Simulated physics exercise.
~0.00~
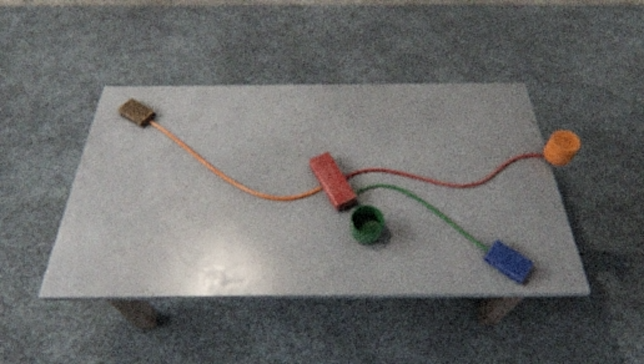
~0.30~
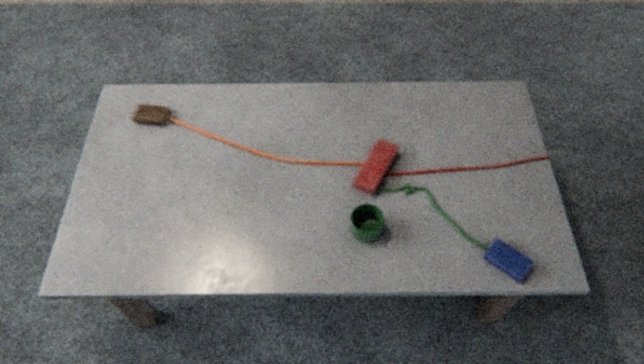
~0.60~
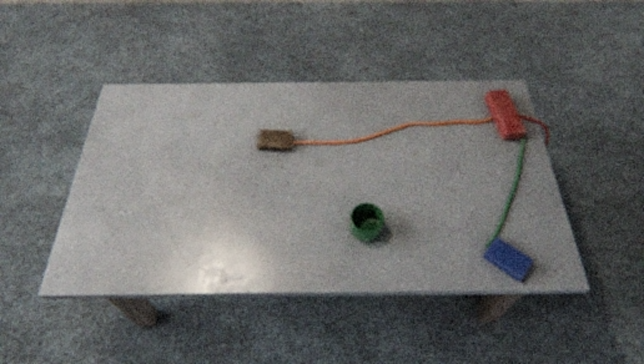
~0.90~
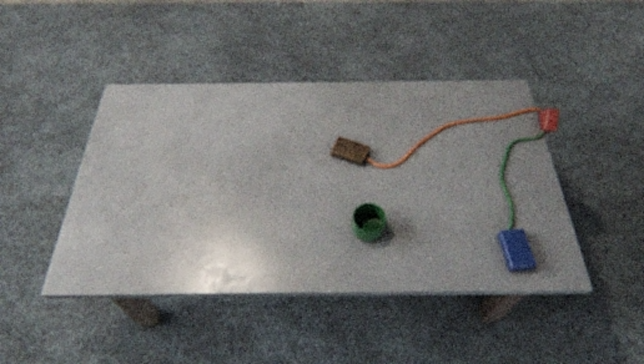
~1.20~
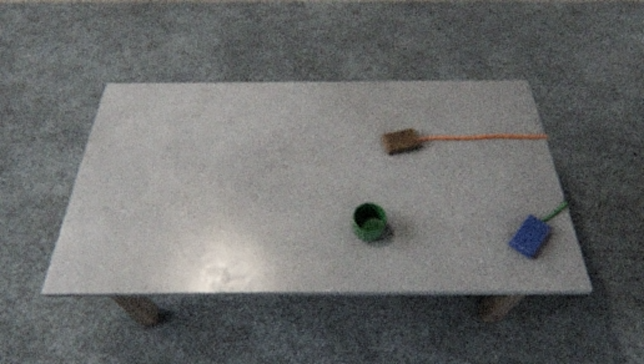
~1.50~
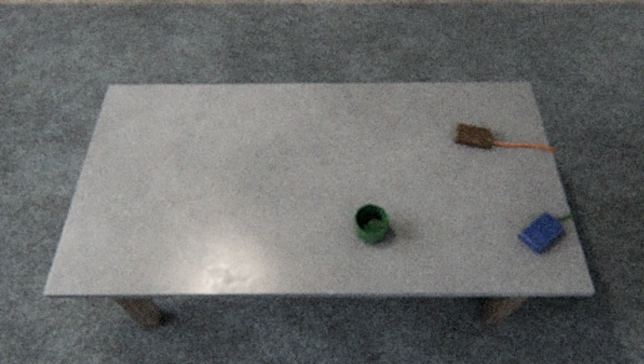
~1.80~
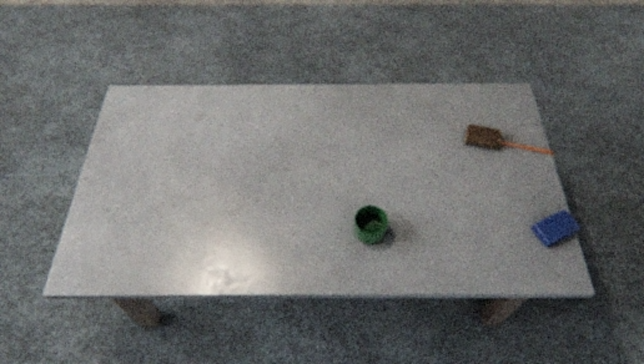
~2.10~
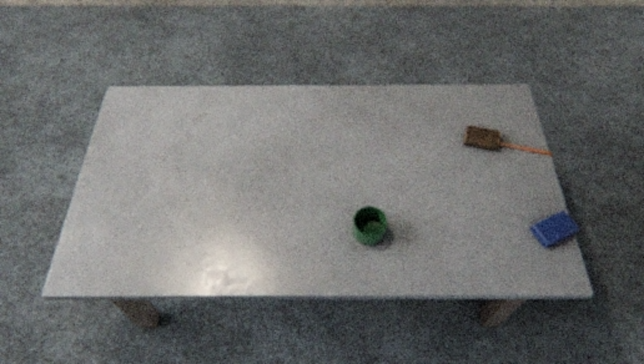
On a grey table, a falling orange object drags cabled blocks right, one over the edge.
